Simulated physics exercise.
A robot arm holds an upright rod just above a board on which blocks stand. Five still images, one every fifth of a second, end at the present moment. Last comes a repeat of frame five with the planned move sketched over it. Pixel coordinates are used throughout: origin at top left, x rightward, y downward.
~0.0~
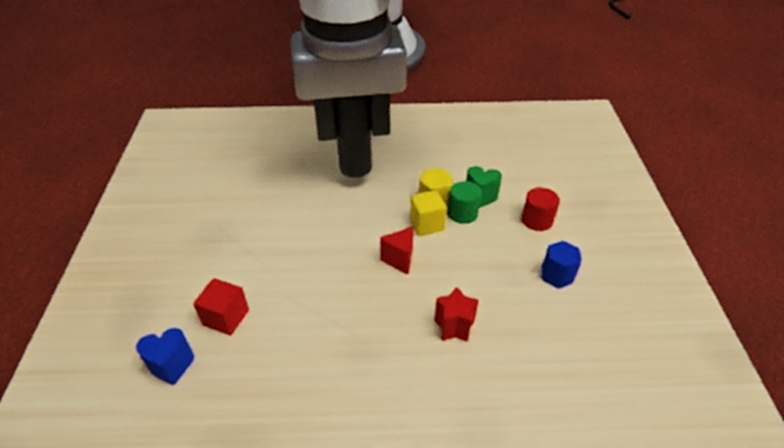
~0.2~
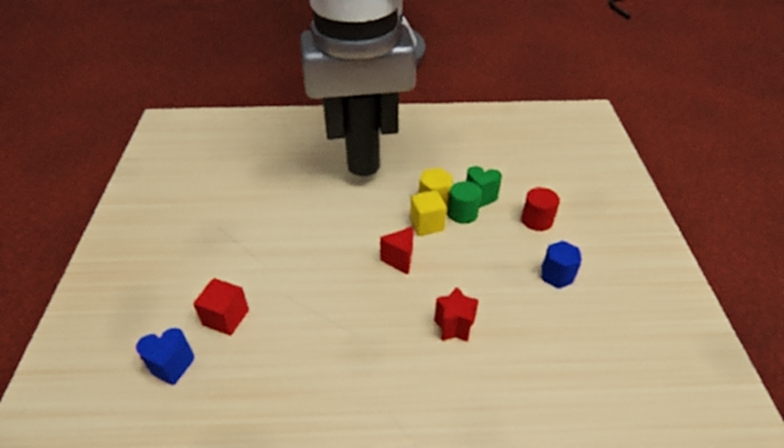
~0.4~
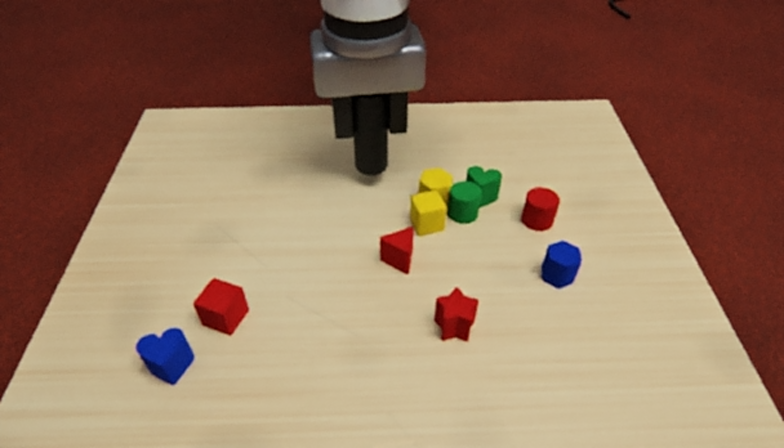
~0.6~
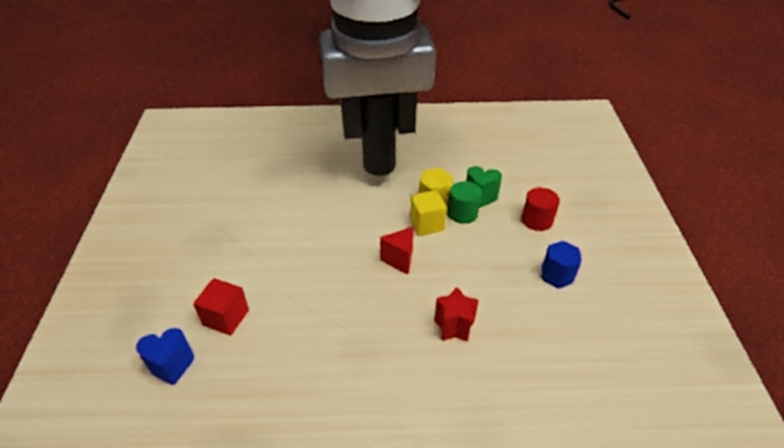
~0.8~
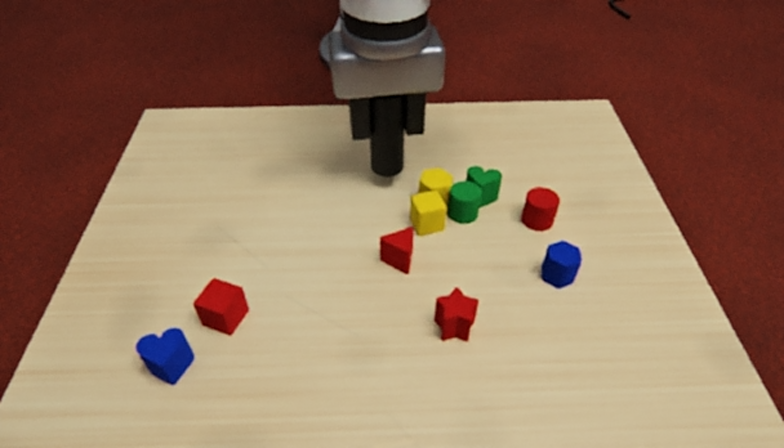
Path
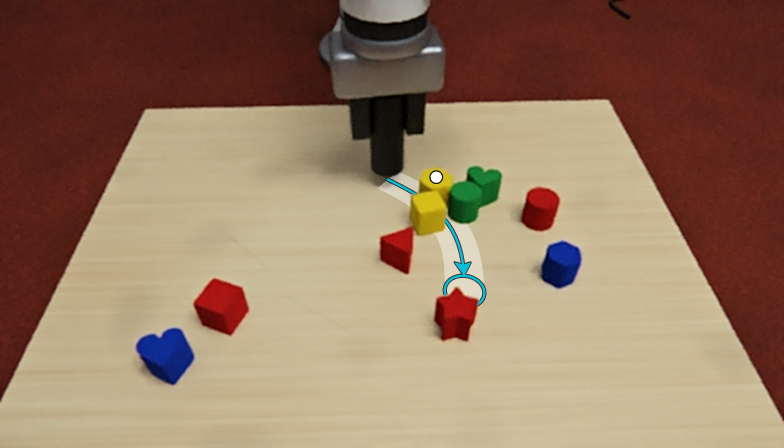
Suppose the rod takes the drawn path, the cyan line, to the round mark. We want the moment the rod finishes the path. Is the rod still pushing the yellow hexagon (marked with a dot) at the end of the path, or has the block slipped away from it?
Answer: Slipped away.
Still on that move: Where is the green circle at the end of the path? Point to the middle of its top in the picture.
The centre of its top face lies at (529, 214).
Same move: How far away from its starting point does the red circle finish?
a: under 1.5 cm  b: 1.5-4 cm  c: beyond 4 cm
The correct letter is a.
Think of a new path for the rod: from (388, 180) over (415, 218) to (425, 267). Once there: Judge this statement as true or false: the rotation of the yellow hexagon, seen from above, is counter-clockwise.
True.
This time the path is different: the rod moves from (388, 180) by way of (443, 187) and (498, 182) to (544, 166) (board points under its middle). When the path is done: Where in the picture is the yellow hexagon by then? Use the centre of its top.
When the path ends, it will be at (457, 185).
Drawn move, from (388, 180) via (430, 204) and (458, 242), ending at (465, 291); the dot is on the yellow hexagon.
The first path, step by step. One third of the way, rod (431, 192); yellow square (433, 205), turned 35° clockwise; yellow hexagon (463, 191); green circle (493, 202).
Two thirds of the way, rod (459, 230); yellow square (433, 234), turned 85° clockwise; yellow hexagon (498, 220), turned 30° anticlockwise; green circle (529, 214).
At the end, rod (466, 278); yellow square (430, 239), turned 105° clockwise; yellow hexagon (498, 221), turned 35° anticlockwise; red star still; green circle (529, 214); red circle still.
